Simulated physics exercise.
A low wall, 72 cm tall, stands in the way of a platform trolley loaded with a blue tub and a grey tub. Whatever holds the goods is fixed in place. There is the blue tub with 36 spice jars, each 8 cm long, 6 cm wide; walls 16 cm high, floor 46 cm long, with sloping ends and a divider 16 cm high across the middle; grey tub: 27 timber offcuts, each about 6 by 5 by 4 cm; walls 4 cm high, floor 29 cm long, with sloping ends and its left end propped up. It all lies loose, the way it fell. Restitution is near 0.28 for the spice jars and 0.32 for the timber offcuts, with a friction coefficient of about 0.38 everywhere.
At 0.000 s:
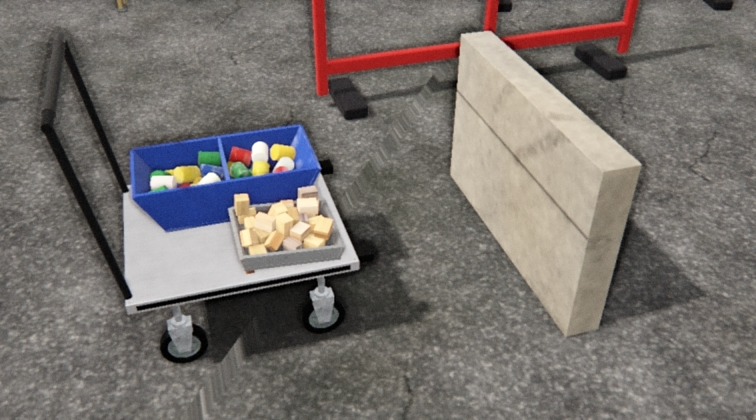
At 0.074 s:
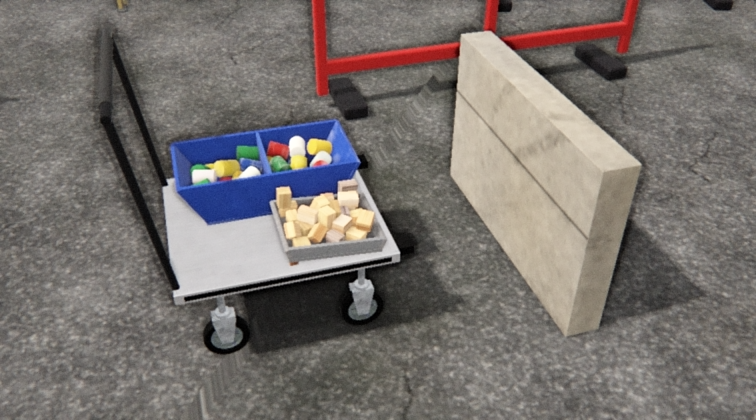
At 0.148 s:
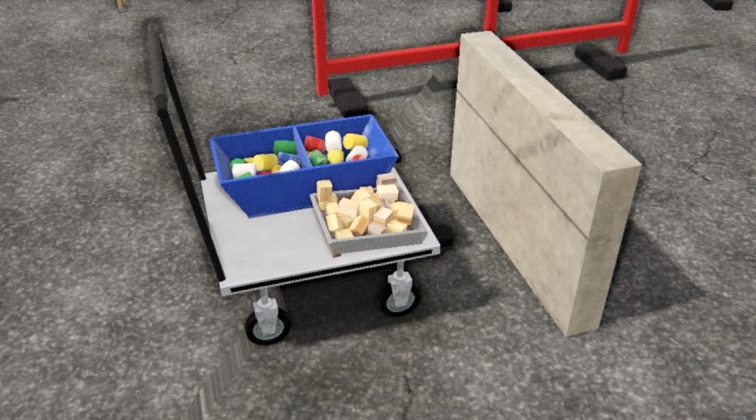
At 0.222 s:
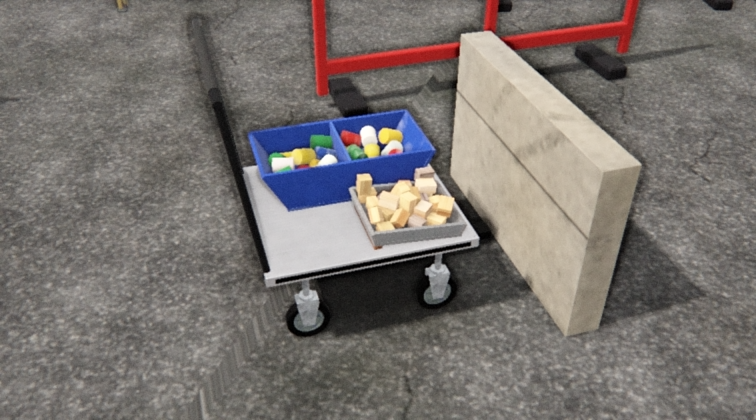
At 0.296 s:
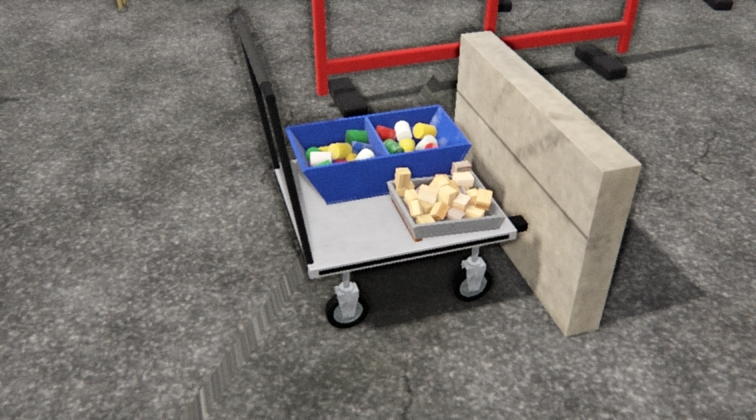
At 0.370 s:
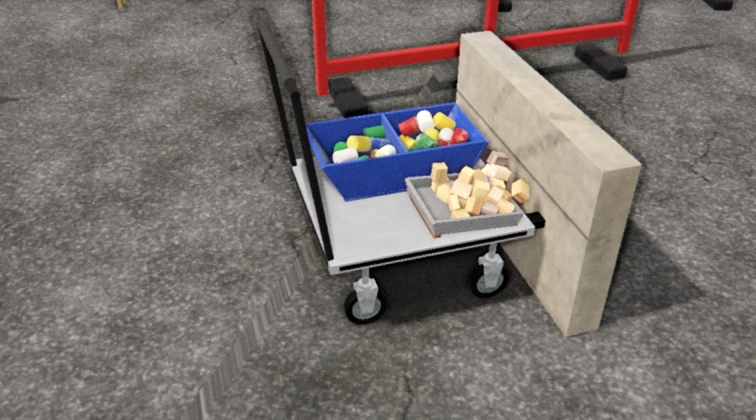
In the video, a platform trolley carrying a blue tub of colourful jars and a grey tub of timber offcuts rolls right across the pavement up to a low wall, and the loads shift toward the right inside their tubs.
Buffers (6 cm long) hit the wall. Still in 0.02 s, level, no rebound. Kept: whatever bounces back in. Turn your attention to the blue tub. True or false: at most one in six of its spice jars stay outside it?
True, fewer than one in six end up outside.
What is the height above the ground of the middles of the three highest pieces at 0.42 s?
Height, averaged: Around 52 cm.
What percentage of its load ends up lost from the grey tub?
Grey tub: 35%.
After 0.42 s, blue tub 36 in, 0 out and grey tub 24 in, 3 out.
After 0.54 s, blue tub 36 in, 0 out and grey tub 22 in, 5 out.
After 0.77 s, blue tub 36 in, 0 out and grey tub 18 in, 9 out.
Outcome (at 1.28 s), blue tub 36 in, 0 out and grey tub 17 in, 10 out. Asked share, 0 of 36, 0 per cent.
